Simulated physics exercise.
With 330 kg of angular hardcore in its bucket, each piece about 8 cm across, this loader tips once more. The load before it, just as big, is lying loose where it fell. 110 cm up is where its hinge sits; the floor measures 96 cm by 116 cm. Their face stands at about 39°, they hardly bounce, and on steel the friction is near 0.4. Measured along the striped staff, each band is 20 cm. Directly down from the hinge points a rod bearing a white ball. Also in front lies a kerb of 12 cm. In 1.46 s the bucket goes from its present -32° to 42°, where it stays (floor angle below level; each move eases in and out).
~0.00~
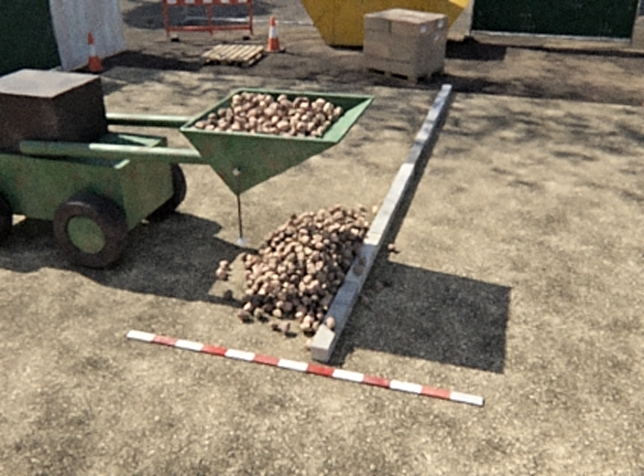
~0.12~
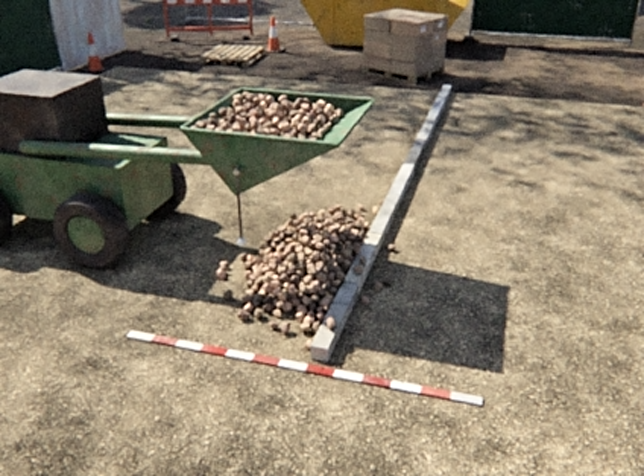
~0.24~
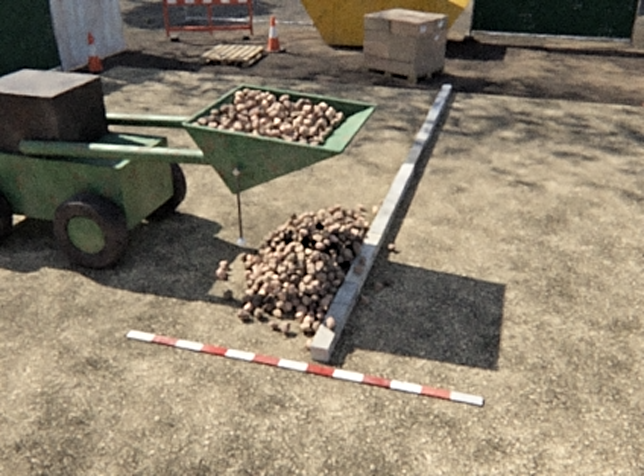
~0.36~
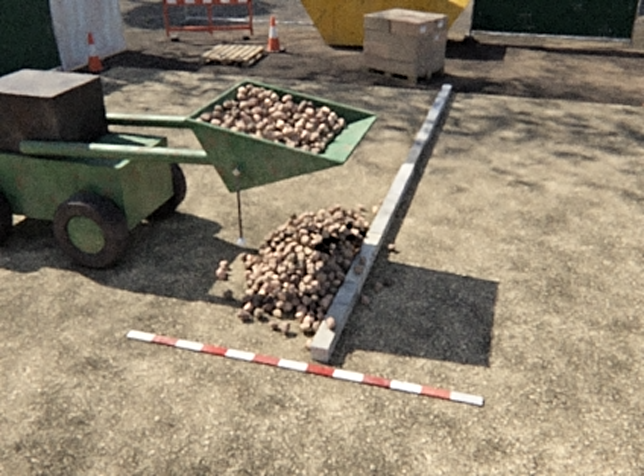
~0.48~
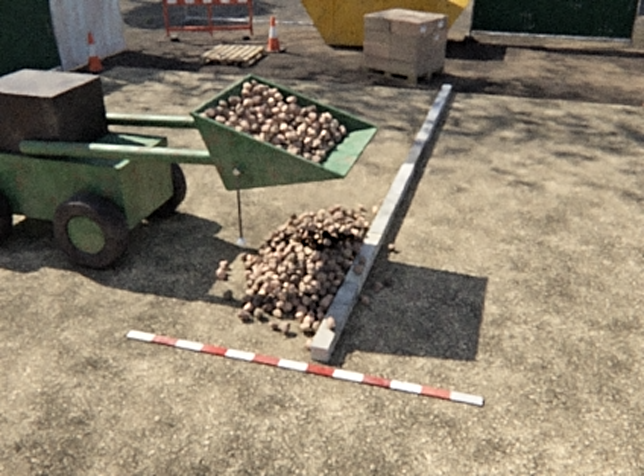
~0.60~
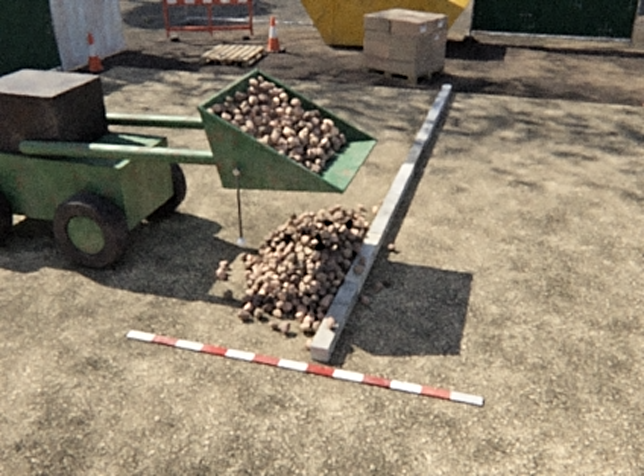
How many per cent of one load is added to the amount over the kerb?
About 49 per cent of a load.
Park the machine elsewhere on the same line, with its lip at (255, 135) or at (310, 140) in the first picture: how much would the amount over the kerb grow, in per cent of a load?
First place: Roughly 0 %; second place: Roughly 20 %.
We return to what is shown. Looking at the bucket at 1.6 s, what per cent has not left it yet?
65 % still inside.
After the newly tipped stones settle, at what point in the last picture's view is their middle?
They end up centred around (368, 258).
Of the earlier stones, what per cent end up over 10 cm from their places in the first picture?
Near 0 per cent, I reckon.
After 1.1 s the floor is at 31°; in per cent of one load, 100 in the bucket, 99 on this side of the kerb, 1 over the kerb; the foremost stones are at (368, 276).
After 1.6 s the floor is at 42°; in per cent of one load, 64 in the bucket, 135 on this side of the kerb, 1 over the kerb; the foremost stones are at (375, 266).
After 1.9 s the floor is at 42°; in per cent of one load, 14 in the bucket, 156 on this side of the kerb, 31 over the kerb; the foremost stones are at (428, 286).
After 4.6 s the floor is at 42°; in per cent of one load, 1 in the bucket, 149 on this side of the kerb, 50 over the kerb; the foremost stones are at (483, 288). Net gain over the kerb, 49.
